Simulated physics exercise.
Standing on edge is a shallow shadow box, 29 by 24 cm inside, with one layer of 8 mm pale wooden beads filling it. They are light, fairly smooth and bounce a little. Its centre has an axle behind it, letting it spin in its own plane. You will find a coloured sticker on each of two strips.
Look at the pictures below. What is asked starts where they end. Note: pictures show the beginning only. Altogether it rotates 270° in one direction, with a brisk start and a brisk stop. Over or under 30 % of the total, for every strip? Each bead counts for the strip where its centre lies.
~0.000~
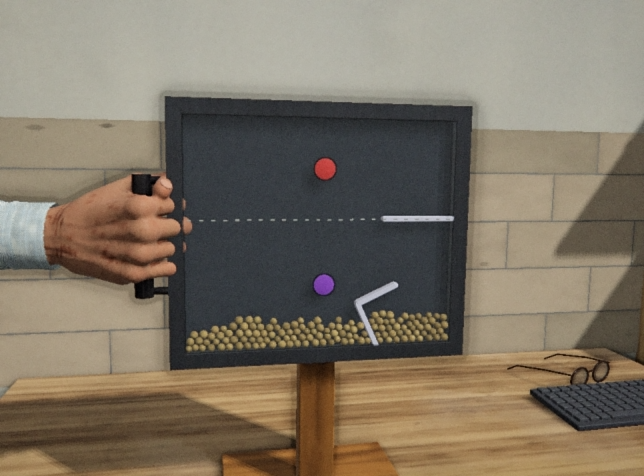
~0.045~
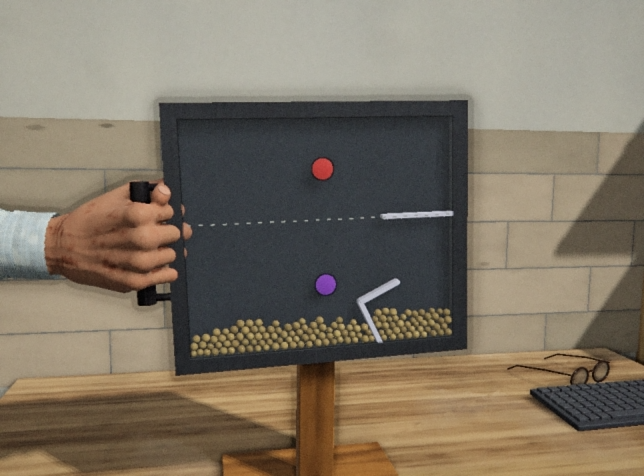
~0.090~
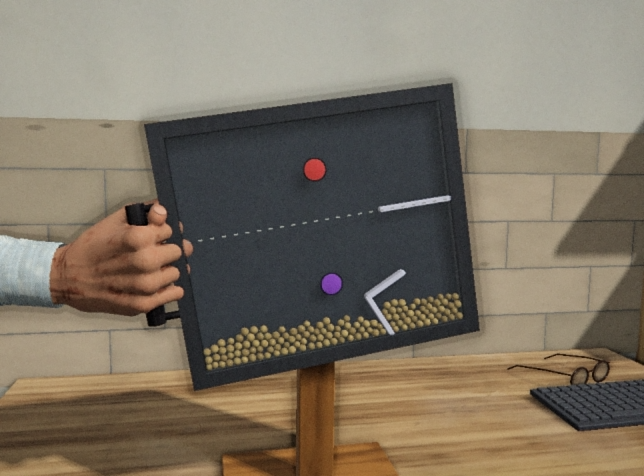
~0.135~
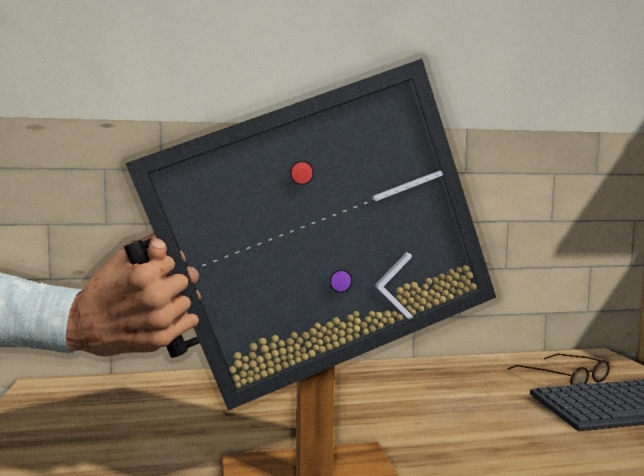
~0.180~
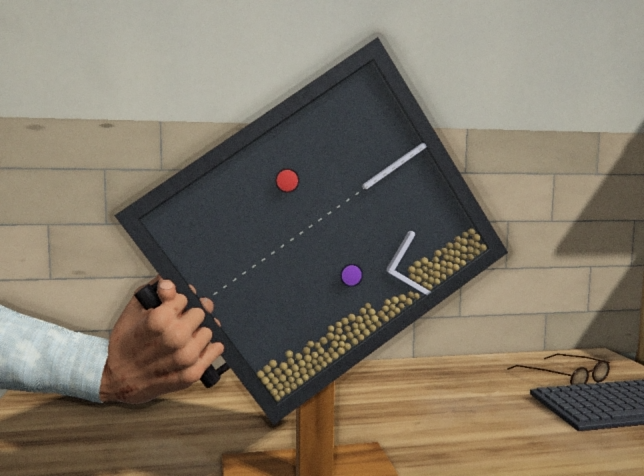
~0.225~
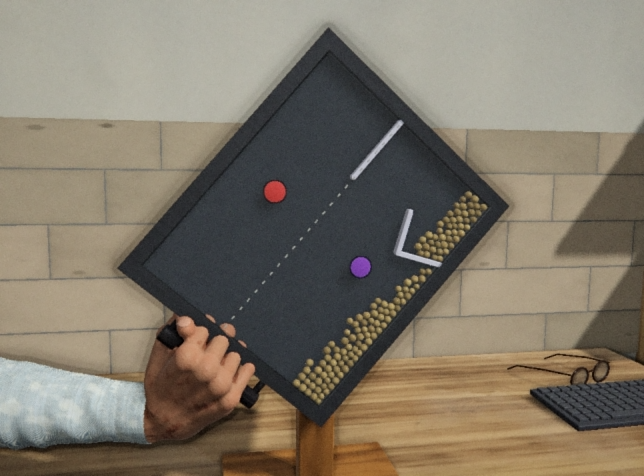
Red strip: Over, purple strip: Over.
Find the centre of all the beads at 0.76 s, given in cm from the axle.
I'd put it near 2 centimetres to the right and 5 centimetres below.
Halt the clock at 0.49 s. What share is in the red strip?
The share there is around 5 percent.
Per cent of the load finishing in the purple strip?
That comes to near 35 percent.
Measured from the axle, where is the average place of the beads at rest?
It lies close to 3 centimetres right and 12 centimetres below.
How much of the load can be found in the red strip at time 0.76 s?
It works out at roughly 60 per cent.
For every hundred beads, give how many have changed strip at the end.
Moved share: About 65 per cent.
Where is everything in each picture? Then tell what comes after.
Level; about 130 beads; beads' middle (325, 333); highest (382, 314); red (325, 169), purple (324, 285), in the first frame.
Turned 2° anticlockwise; beads' middle (328, 332); highest (385, 312), in the second frame.
Turned 9° anticlockwise; beads' middle (337, 331); highest (440, 297); wall ends (381, 209), (402, 272), in the third frame.
Turned 21° anticlockwise; beads' middle (353, 326); highest (466, 269), in the fourth frame.
Turned 35° anticlockwise; beads' middle (372, 316); highest (471, 232), in the fifth frame.
Turned 49° anticlockwise; beads' middle (389, 302); highest (468, 195); red (275, 192), purple (361, 267), in the sixth frame.
After 0.49 s, it stands 133° anticlockwise; the beads' middle is 8 cm right of and 3 cm above the centre; red 5 %, purple 95 %.
After 0.76 s, it has come round 218° anticlockwise; the beads' middle is 2 cm right of and 5 cm below the centre; red 60 %, purple 40 %.
After 1.00 s, it has come round 270° anticlockwise; the beads' middle is 4 cm right of and 10 cm below the centre; red 65 %, purple 35 %.
At rest by 2.0 s, it has come round 270° anticlockwise; red 65 %, purple 35 %.
